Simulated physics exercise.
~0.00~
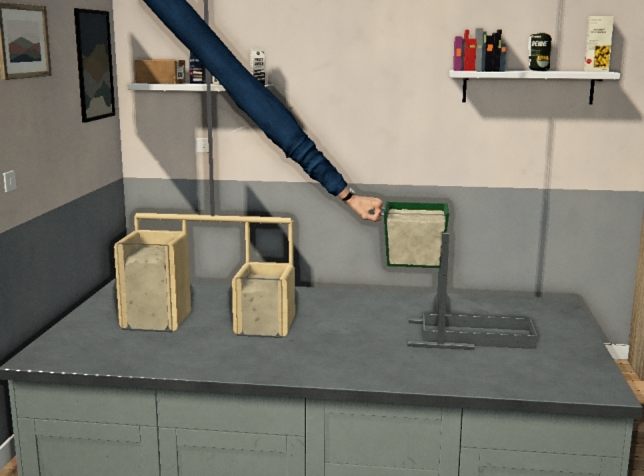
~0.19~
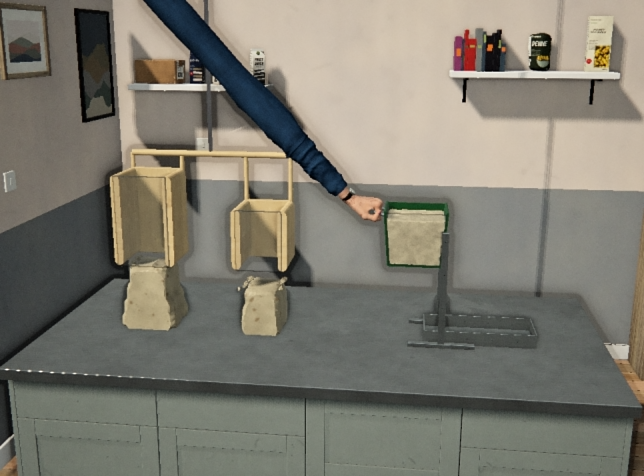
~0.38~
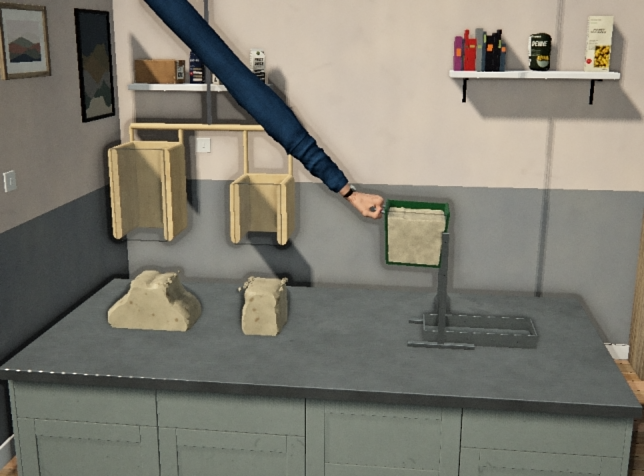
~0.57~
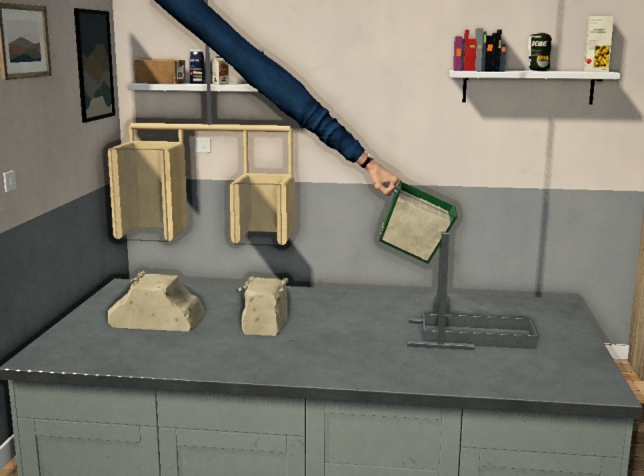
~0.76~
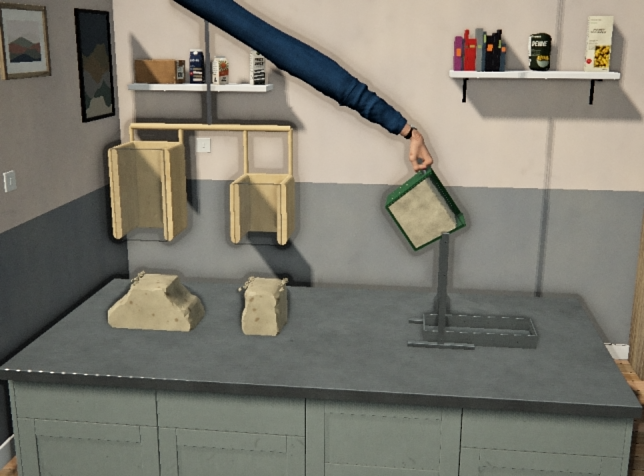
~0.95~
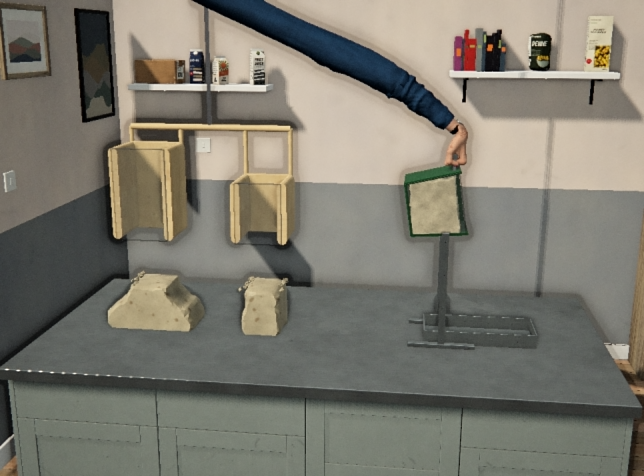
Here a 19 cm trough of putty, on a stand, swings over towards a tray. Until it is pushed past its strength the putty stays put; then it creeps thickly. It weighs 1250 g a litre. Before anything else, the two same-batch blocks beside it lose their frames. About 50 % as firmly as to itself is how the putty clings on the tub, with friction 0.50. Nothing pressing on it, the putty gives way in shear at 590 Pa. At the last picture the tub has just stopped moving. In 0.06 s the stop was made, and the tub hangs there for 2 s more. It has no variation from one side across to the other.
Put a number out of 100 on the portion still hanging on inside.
Roughly 97 percent of it hangs on.
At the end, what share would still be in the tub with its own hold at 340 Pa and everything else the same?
In that case close to 50 in a hundred.
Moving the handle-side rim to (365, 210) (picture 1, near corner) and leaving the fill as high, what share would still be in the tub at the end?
Remaining in tub at end: Approx. 45 %.
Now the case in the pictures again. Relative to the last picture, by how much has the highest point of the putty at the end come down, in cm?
3 cm.
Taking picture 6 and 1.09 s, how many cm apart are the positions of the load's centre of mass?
Something like 2 cm, give or take.
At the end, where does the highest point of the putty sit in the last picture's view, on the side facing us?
Peak location: Approx. (426, 188).
After 1.09 s, the tub is at 81 degrees and holds 100 %.
After 1.26 s, the tub is at 81 degrees and holds 97 %.
After 1.43 s, the tub is at 81 degrees and holds 97 %.
After 1.60 s, the tub is at 81 degrees and holds 97 %.
After 2.95 s, at the end, the tub is at 81 degrees and holds 97 %.
